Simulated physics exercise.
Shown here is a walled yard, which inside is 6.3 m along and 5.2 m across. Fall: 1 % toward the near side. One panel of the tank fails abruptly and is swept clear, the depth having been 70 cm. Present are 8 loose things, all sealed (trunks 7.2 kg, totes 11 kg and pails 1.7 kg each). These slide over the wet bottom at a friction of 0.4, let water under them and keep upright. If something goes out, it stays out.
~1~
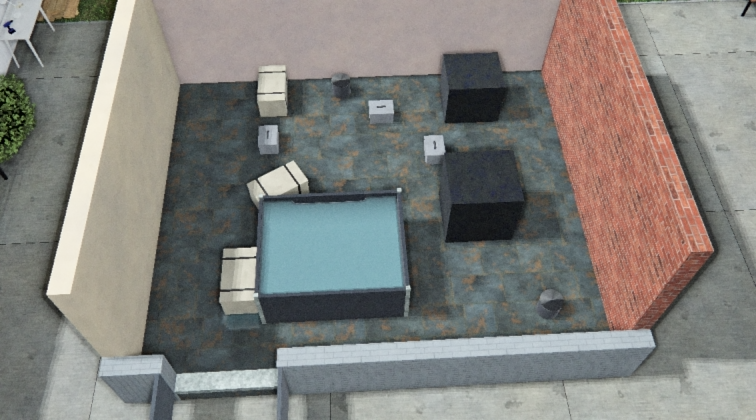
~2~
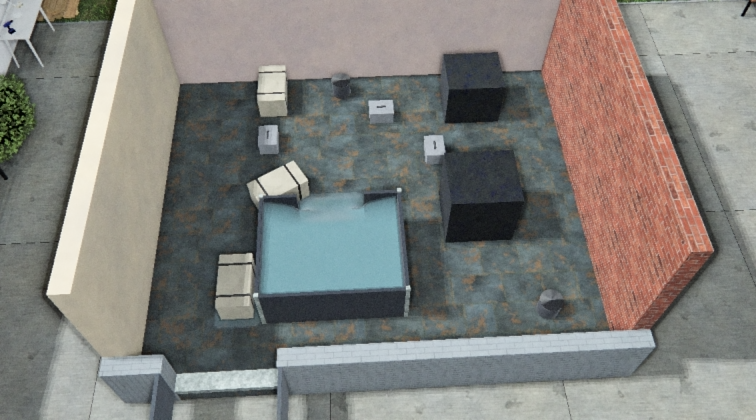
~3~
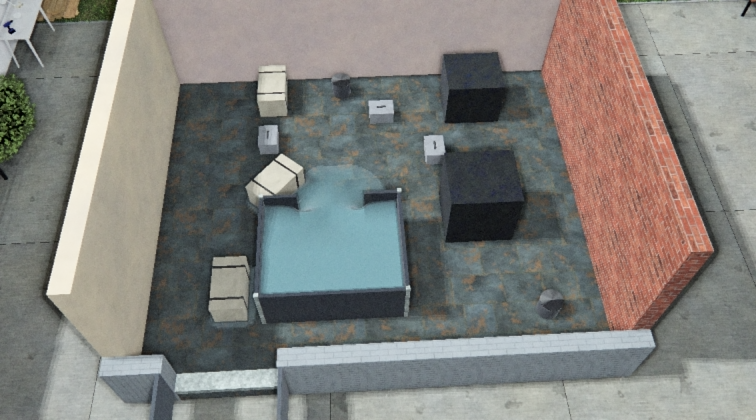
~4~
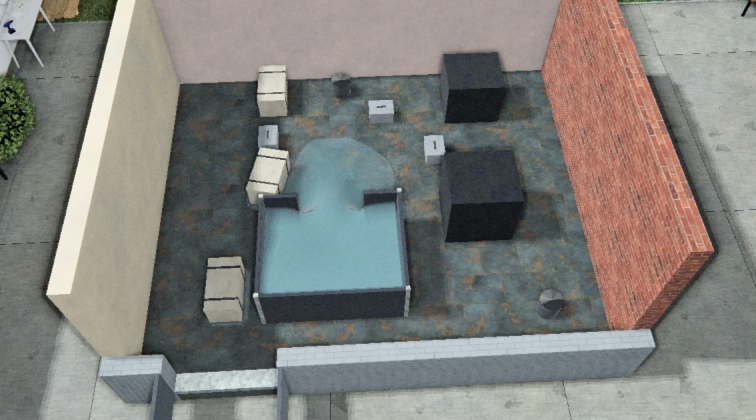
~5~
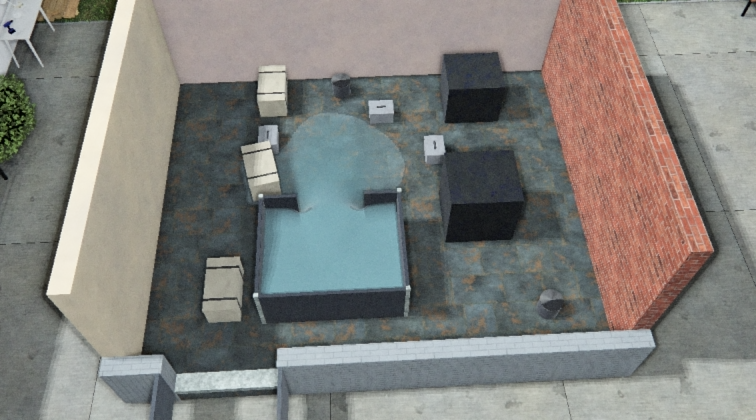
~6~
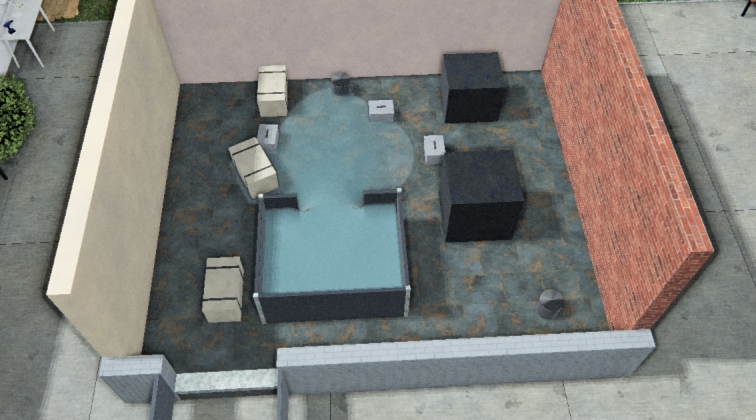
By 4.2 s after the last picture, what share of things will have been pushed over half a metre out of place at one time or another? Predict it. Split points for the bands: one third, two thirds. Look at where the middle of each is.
Looks like the highest band.
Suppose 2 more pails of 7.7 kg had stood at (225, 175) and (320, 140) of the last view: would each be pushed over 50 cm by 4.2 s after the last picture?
Listed in order, the answers are beyond half a metre followed by beyond half a metre.
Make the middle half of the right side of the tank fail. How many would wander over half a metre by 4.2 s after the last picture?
The answer then is 2.
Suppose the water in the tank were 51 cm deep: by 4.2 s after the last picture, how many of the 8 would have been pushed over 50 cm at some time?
5.
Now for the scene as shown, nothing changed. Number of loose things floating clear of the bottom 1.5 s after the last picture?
Total: 4.
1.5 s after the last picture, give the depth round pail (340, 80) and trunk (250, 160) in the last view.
Close to 23 and 1 centimetres.
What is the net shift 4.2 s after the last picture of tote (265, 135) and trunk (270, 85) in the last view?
In turn: 250 cm, 200 cm.
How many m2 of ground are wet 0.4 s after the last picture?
At that time the wet patch spans about 10.5 m2.
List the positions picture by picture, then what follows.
The first frame shows a trunk at (278, 182) rests on the ground; a trunk at (238, 274) rests on the ground; 2.8 m2 under water; 0 of 8 have shifted.
The second frame shows a trunk at (278, 182), on the bottom; a trunk at (234, 280), on the bottom, 8 cm from its start; water covers 3.4 m2; 1 of 8 have shifted.
The third frame shows a trunk at (275, 177), on the bottom, 10 cm from its start; a trunk at (228, 282) rests on the ground, 18 cm from its start; 4.1 m2 under water; 2 of 8 have shifted.
The fourth frame shows a trunk at (268, 170), on the bottom, 28 cm from its start; a trunk at (223, 283), on the bottom, 25 cm from its start; water covers 5.1 m2; 2 of 8 have shifted.
The fifth frame shows a trunk at (260, 163) rests on the ground, 46 cm from its start; a trunk at (221, 283) rests on the ground, 27 cm from its start; water covers 6.3 m2; 2 of 8 have shifted.
The sixth frame shows a trunk at (252, 160), on the bottom, 59 cm from its start; a trunk at (221, 283), on the bottom, 27 cm from its start; water covers 7.6 m2; 2 of 8 have shifted.
Then, 0.4 s after the last picture 1 of 8 are over 50 cm from their spots; 1 afloat.
Then, 1.5 s after the last picture 5 of 8 are over 50 cm from their spots; 4 afloat.
Then, 2.8 s after the last picture 5 of 8 are over 50 cm from their spots; 4 afloat.
Then, 4.2 s after the last picture 6 of 8 are over 50 cm from their spots, and 6 have been at some point; 3 afloat.
